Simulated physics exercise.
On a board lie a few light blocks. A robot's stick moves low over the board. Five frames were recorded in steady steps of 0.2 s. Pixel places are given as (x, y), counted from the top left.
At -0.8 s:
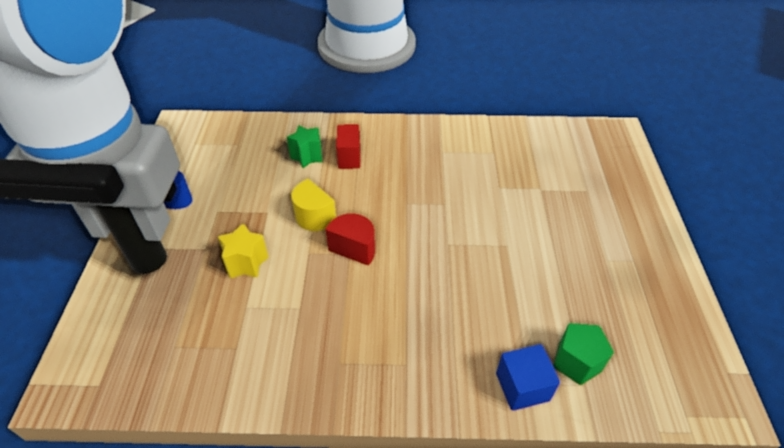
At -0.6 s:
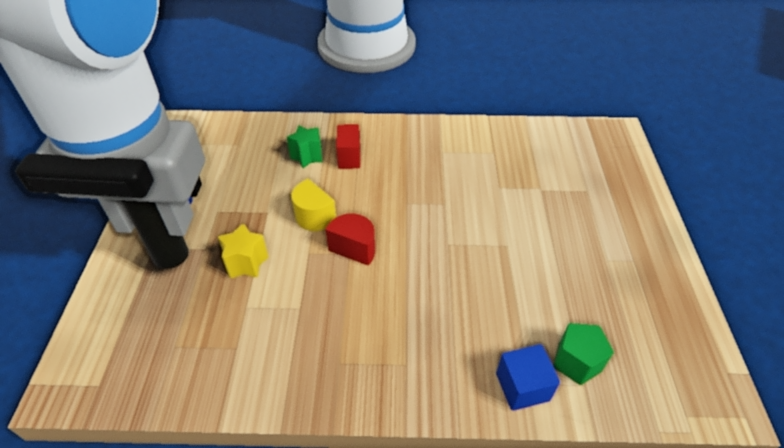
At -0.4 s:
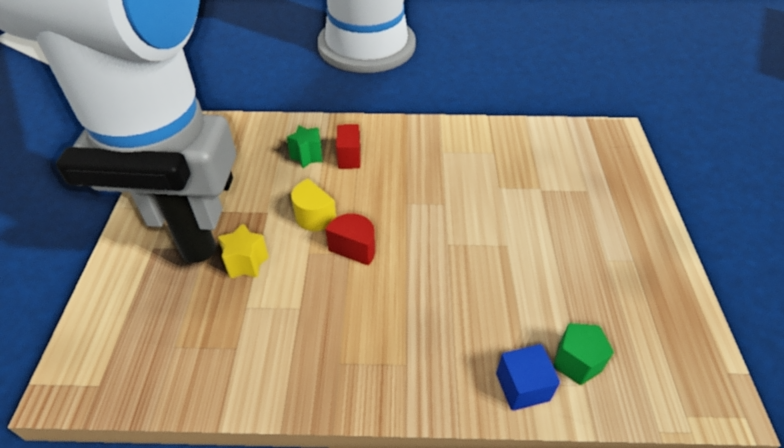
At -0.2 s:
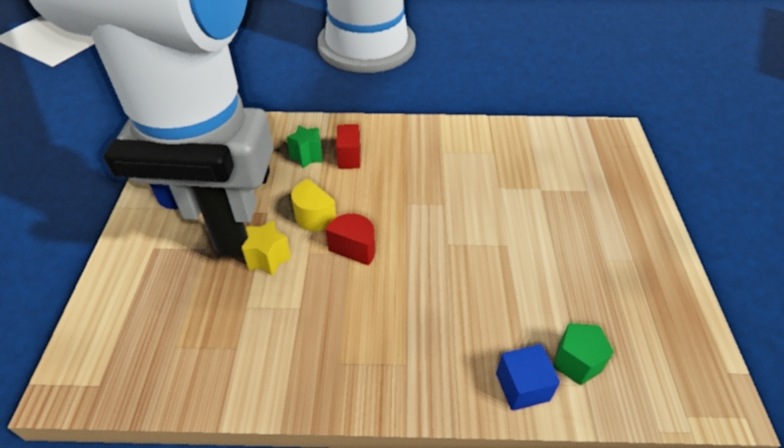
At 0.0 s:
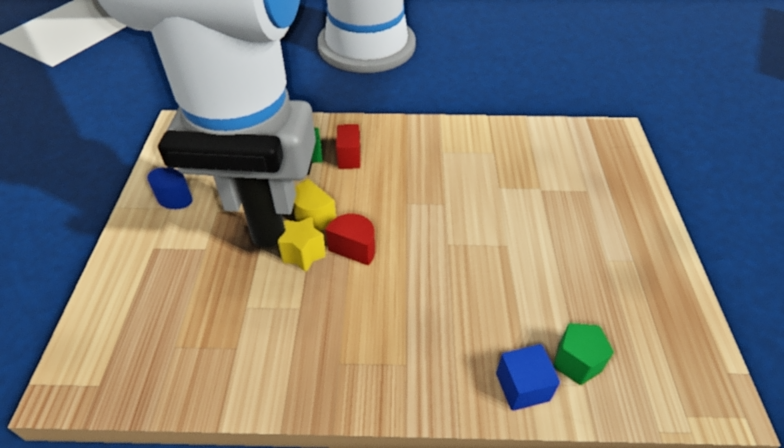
Robot arm sliding its black stick rightward over a wooden board, pushing a yellow star-shaped block toward yellow and red blocks.
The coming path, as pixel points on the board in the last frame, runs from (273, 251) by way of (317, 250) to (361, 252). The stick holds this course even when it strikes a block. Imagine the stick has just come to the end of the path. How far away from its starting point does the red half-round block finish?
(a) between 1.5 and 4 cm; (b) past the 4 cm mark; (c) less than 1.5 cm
Correct choice: B.
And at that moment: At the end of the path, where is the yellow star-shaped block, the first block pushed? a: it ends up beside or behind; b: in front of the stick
Option b.
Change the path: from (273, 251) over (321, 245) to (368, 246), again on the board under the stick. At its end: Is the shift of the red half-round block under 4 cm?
Final answer: No.
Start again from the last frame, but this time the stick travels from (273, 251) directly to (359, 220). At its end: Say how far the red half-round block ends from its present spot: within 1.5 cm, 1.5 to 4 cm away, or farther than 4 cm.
Shift: 1.5 to 4 cm.
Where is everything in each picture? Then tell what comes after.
In the first picture, lower end of the stick (149, 260), tops of blocks, yellow star-shaped block (240, 241), yellow half-round block (310, 195), red half-round block (353, 227).
In the second picture, stick (171, 256), blocks as before.
In the third picture, stick (199, 250), blocks as before.
In the fourth picture, stick (232, 243), yellow star-shaped block (263, 237).
In the fifth picture, stick (269, 235), yellow star-shaped block (300, 232), yellow half-round block (310, 195), red half-round block (353, 227).
The first path, step by step. Halfway along, stick (315, 234); yellow star-shaped block (345, 234); red half-round block (386, 225).
At the end, stick (360, 236); yellow star-shaped block (389, 241), turned 20° clockwise; yellow half-round block not moved; red half-round block (428, 226), turned 35° anticlockwise.
